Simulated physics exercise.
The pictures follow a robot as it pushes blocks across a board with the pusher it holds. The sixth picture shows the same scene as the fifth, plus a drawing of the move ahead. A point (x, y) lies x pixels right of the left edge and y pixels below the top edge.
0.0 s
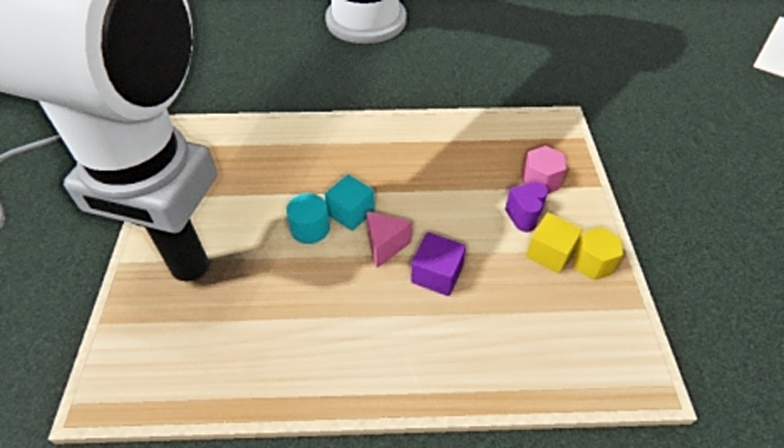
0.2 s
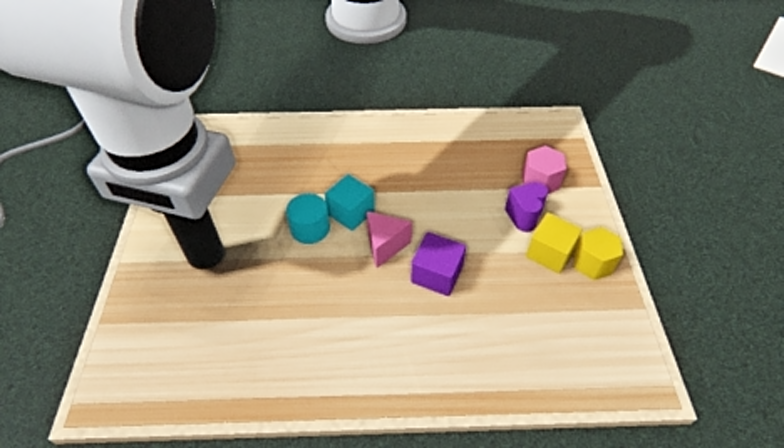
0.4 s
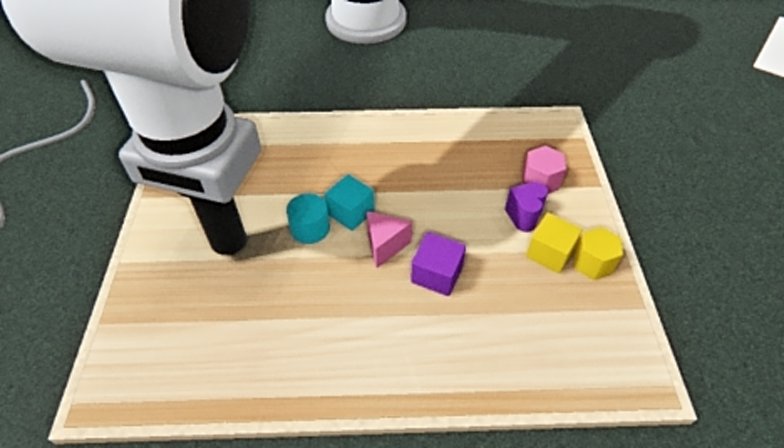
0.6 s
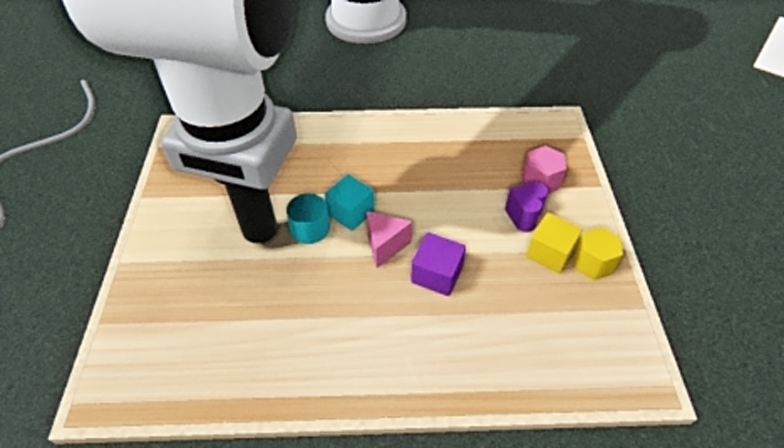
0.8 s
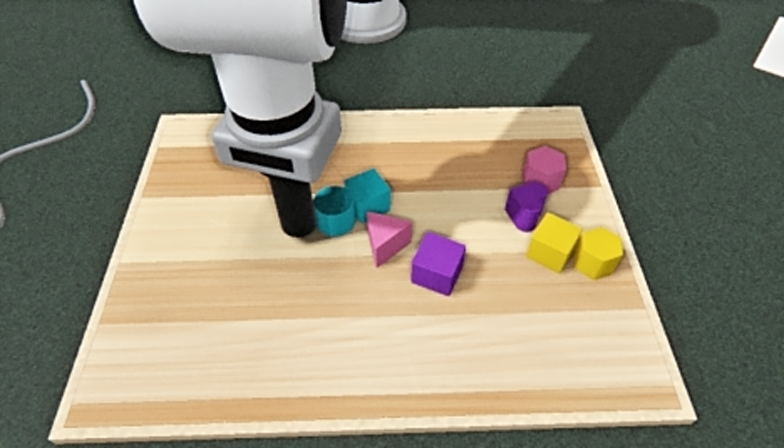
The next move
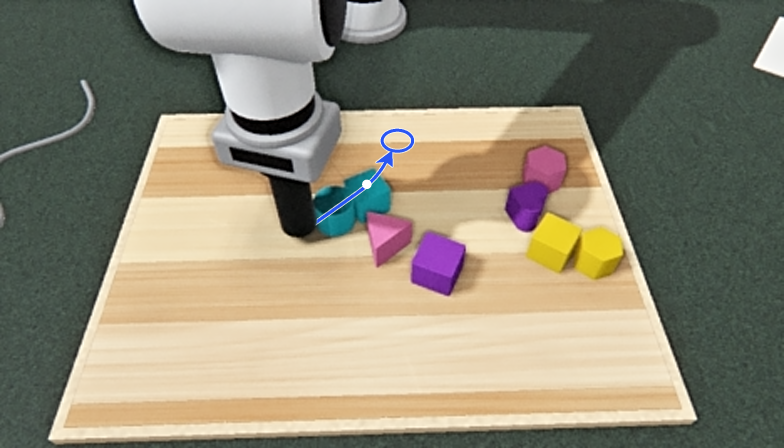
A white robot arm slid its black pusher rightward across a wooden board and nudged a turquoise cylinder and the turquoise block beside it to the right, while the pink, purple and yellow blocks stayed put.
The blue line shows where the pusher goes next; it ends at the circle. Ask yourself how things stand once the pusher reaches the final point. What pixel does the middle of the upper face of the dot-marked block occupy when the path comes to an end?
It comes to (447, 167).
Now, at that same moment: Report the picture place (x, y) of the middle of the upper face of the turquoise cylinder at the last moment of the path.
The point I'd pick in the picture is (408, 166).
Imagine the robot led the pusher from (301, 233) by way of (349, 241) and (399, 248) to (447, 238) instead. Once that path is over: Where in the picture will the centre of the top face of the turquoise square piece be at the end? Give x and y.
Around pixel (394, 167).
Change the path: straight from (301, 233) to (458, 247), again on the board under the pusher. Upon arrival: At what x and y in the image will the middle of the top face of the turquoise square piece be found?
I expect it at (400, 162).
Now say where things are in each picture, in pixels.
The first picture shows pusher's lower end (190, 266); turquoise cylinder (306, 208); turquoise square piece (349, 191); pink triangular block (385, 226).
The second picture shows pusher (206, 255); blocks still.
The third picture shows pusher (229, 241); blocks still.
The fourth picture shows pusher (260, 230); blocks still.
The fifth picture shows pusher (299, 224); turquoise cylinder (333, 200); turquoise square piece (367, 184); pink triangular block (385, 226).
Drawn move, from (301, 233) through (363, 189) to (397, 141); the dot is on the turquoise square piece.
The first path, step by step. One third of the way, pusher (342, 194); turquoise cylinder (379, 179); turquoise square piece (415, 170).
Two thirds of the way, pusher (379, 163); turquoise cylinder (408, 166); turquoise square piece (447, 167), turned 20° clockwise.
At the end, pusher (397, 131); turquoise cylinder (408, 166); turquoise square piece (447, 167), turned 20° clockwise; pink triangular block still.
